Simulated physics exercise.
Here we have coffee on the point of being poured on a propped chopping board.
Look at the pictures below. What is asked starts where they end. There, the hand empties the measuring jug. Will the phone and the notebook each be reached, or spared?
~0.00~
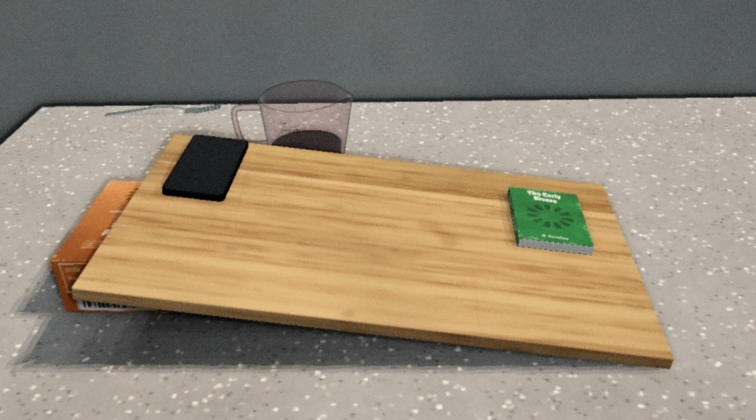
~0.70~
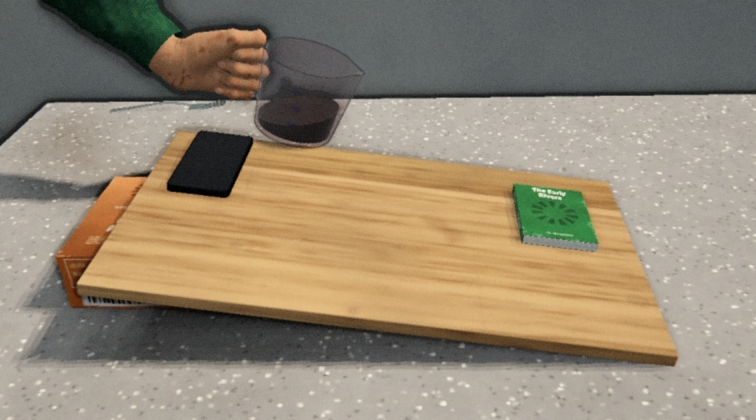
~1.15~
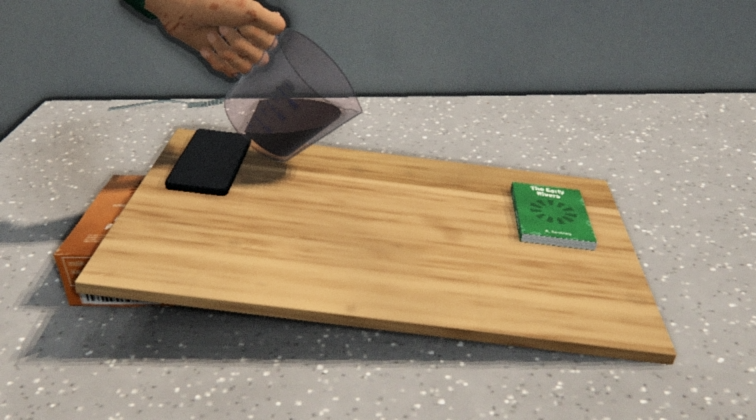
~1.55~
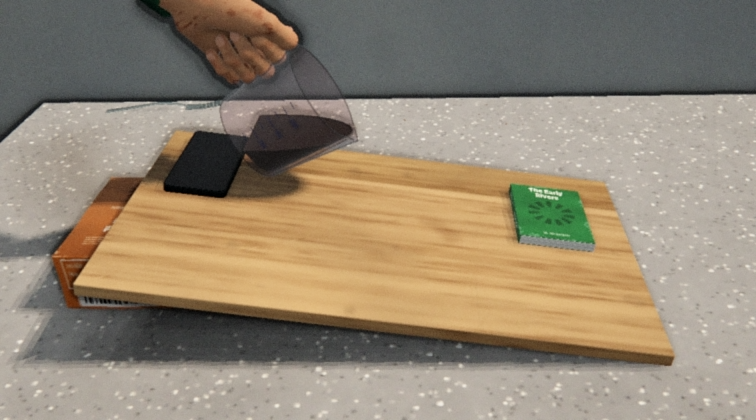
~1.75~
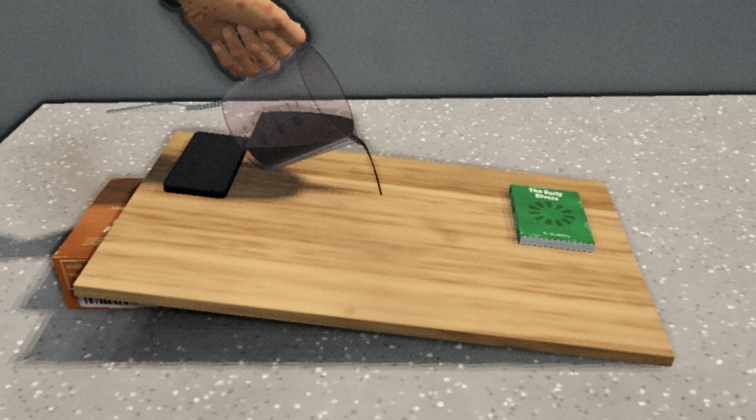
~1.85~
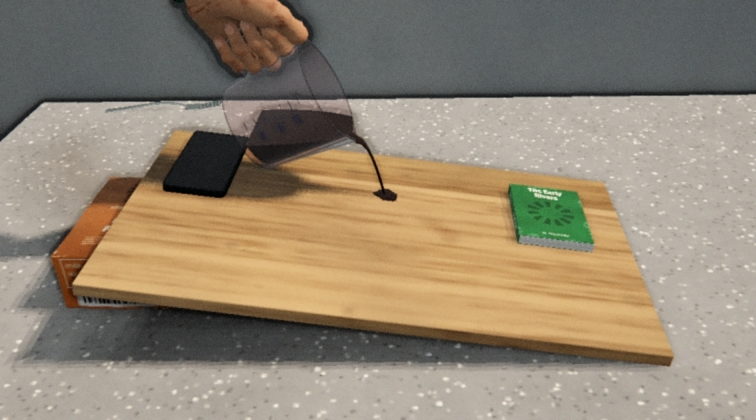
On the left the phone: Spared, on the right the notebook: Reached.
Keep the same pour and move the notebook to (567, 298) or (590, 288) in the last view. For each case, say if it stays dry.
Try one: No contact. Try two: No contact.
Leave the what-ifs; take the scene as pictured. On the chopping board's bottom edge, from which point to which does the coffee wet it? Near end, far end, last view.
Wet edge: Approx. (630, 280) to (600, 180).
By 2.6 s, it runs down to the right; the phone is clear of it; the notebook is in it.
By 5.3 s, it runs down to the right and off the end; the phone is clear of it; the notebook is in it.
By 9.8 s, it runs down to the right and off the end; the phone is clear of it; the notebook is in it.
